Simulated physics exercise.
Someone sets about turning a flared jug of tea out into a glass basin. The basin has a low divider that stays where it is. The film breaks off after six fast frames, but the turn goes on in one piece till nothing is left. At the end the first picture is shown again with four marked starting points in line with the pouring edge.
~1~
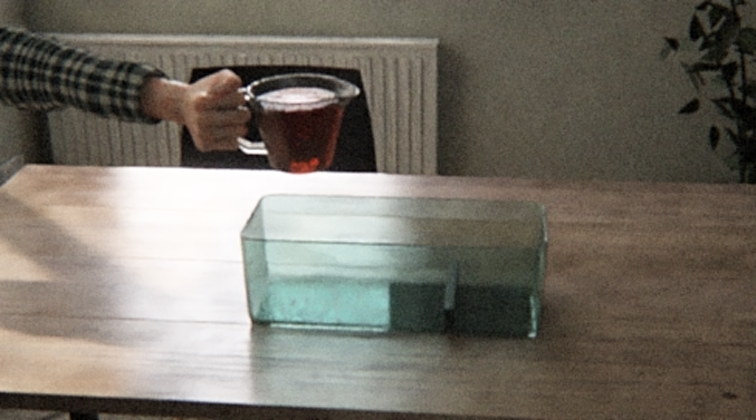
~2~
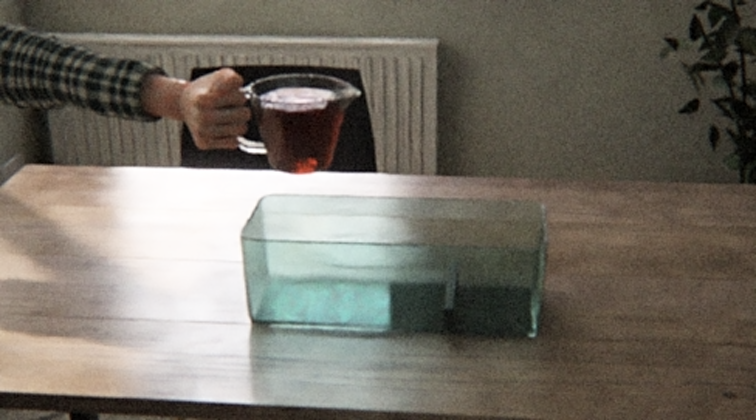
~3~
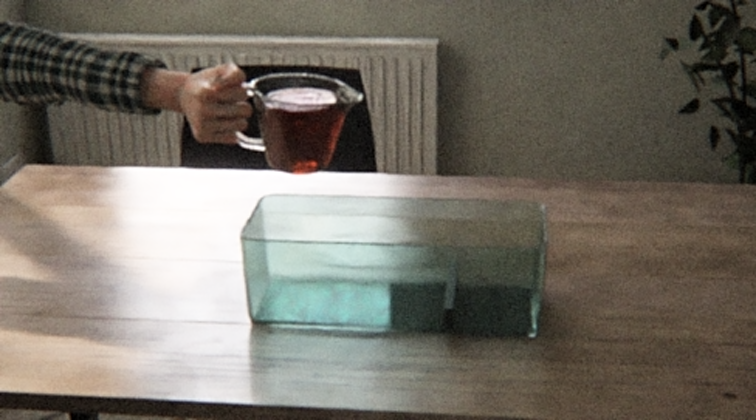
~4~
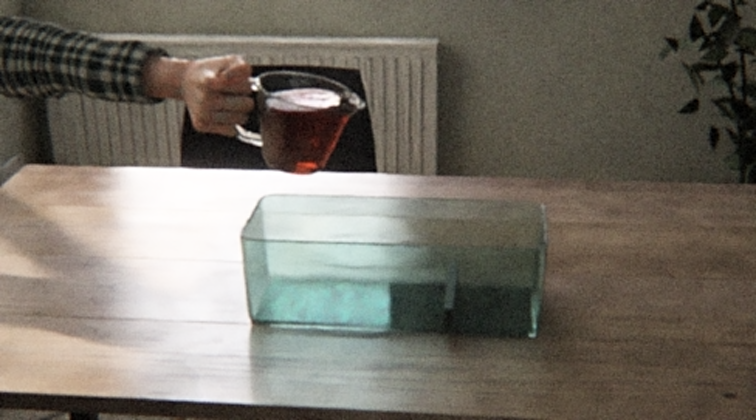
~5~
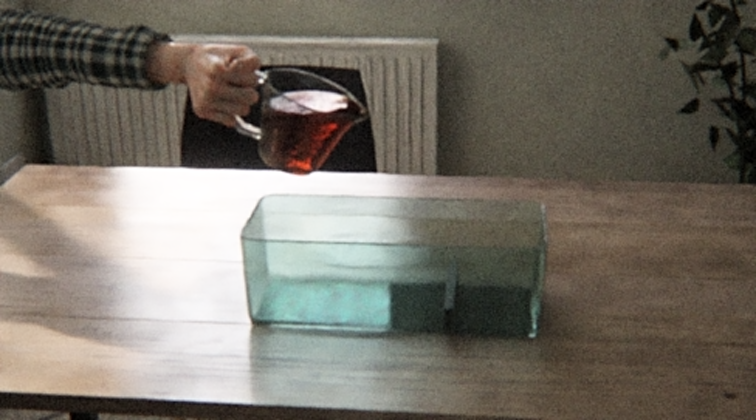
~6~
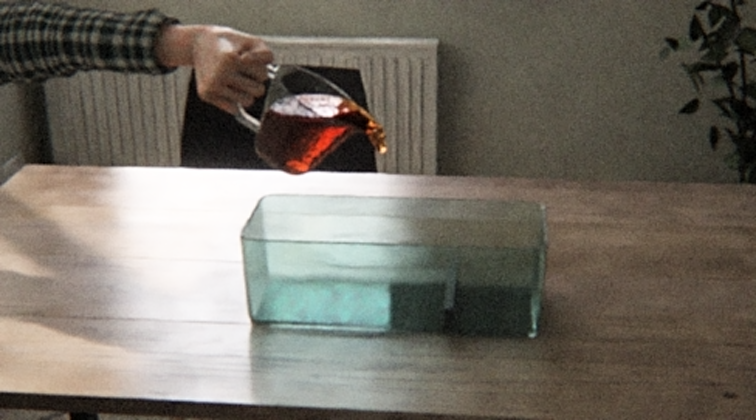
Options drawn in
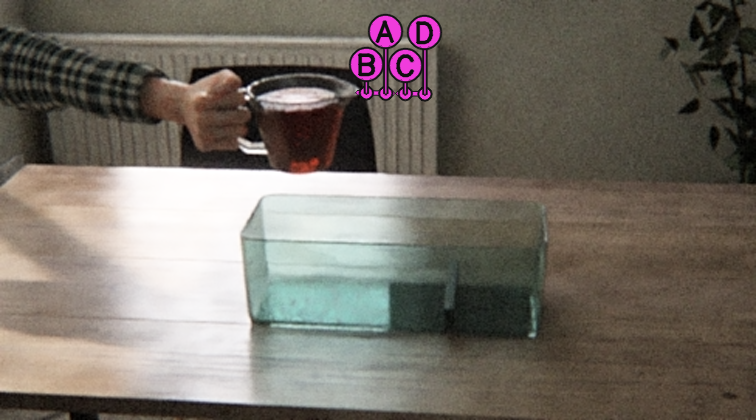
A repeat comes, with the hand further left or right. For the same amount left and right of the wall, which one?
Go for C.
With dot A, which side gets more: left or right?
The left side.
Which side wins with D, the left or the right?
The right side.
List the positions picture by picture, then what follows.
In the first frame, upright, lip at (357, 92); basin from (249, 321) to (541, 333); top of the wall at (452, 283); nothing has left yet.
In the second frame, upright, lip at (358, 94); nothing has left yet.
In the third frame, tipped about 6°, lip at (361, 98); nothing has left yet.
In the fourth frame, tipped about 12°, lip at (364, 106); nothing has left yet.
In the fifth frame, tipped about 21°, lip at (367, 116); tea is over the lip, down to (367, 116).
In the sixth frame, tipped about 32°, lip at (369, 128); tea is over the lip, down to (383, 148).
In magenta, A at (385, 93); B at (366, 92); C at (405, 93); D at (424, 94).
With A, about 77 % ends left of the wall and 22 % right of it.
With B, about 90 % ends left of the wall and 8 % right of it.
With C, about 49 % ends left of the wall and 50 % right of it.
With D, about 28 % ends left of the wall and 71 % right of it.
